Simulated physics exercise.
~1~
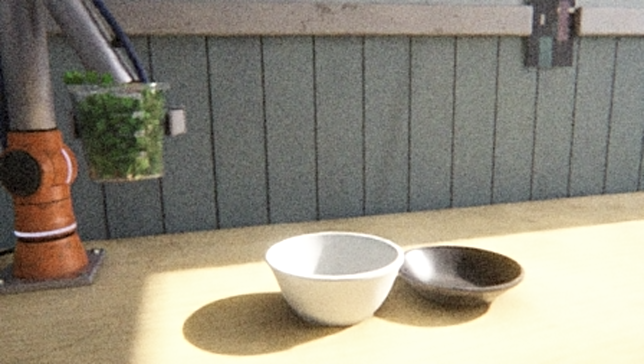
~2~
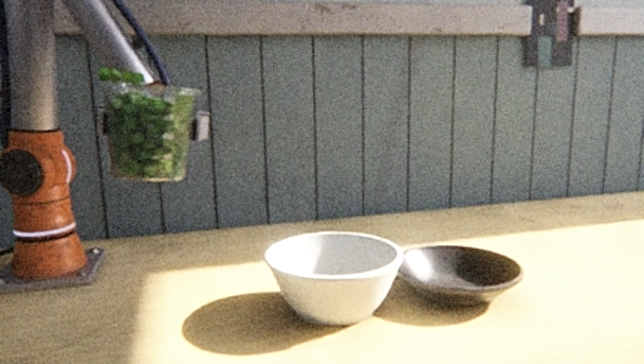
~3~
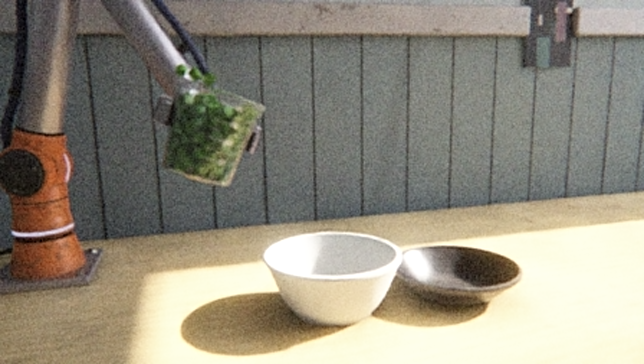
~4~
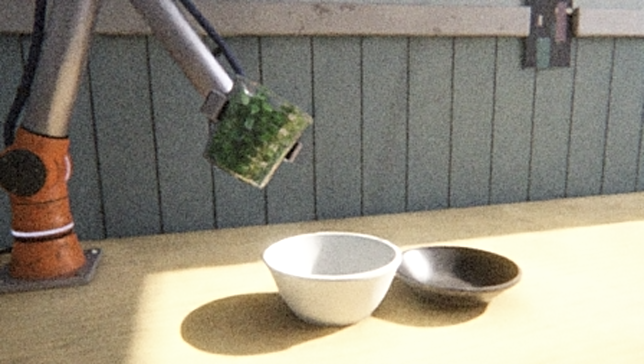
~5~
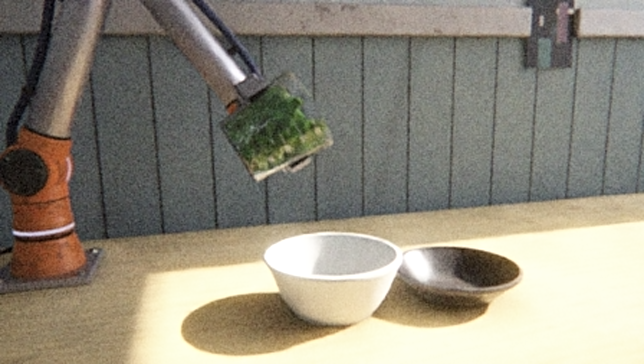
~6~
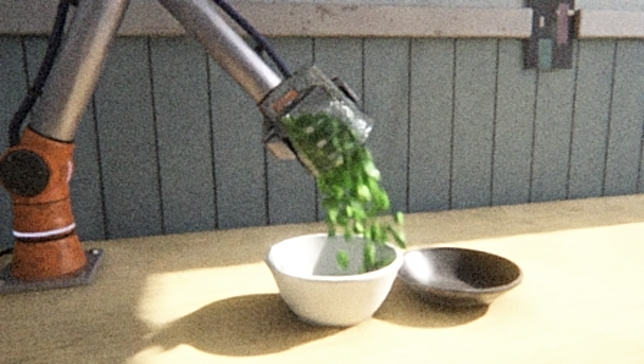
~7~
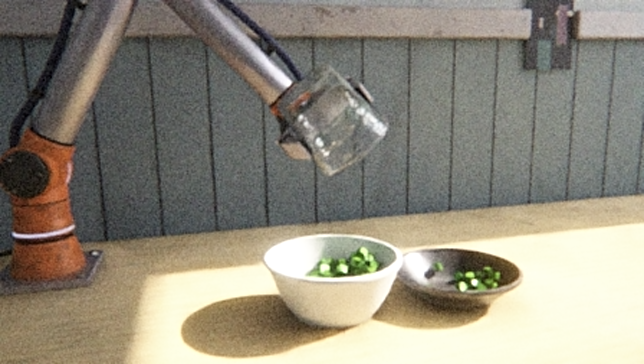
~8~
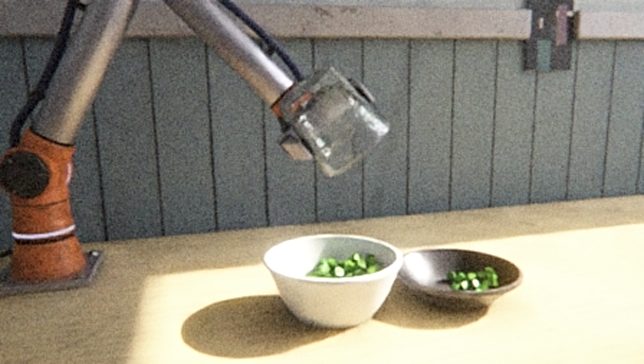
A robotic arm with an orange base and grey metal links holds a clear cup packed with small green vegetable pieces over a pale wooden table, seen from the side against grey-blue plank boards. A white bowl stands near the middle, with a shallower dark brown bowl just to its right. The arm carries the cup rightward, tipping it further until it hangs above the white bowl. The green pieces tumble out in a stream. The emptied cup stays tilted downward, with green pieces resting in the white bowl and a smaller cluster in the dark one.
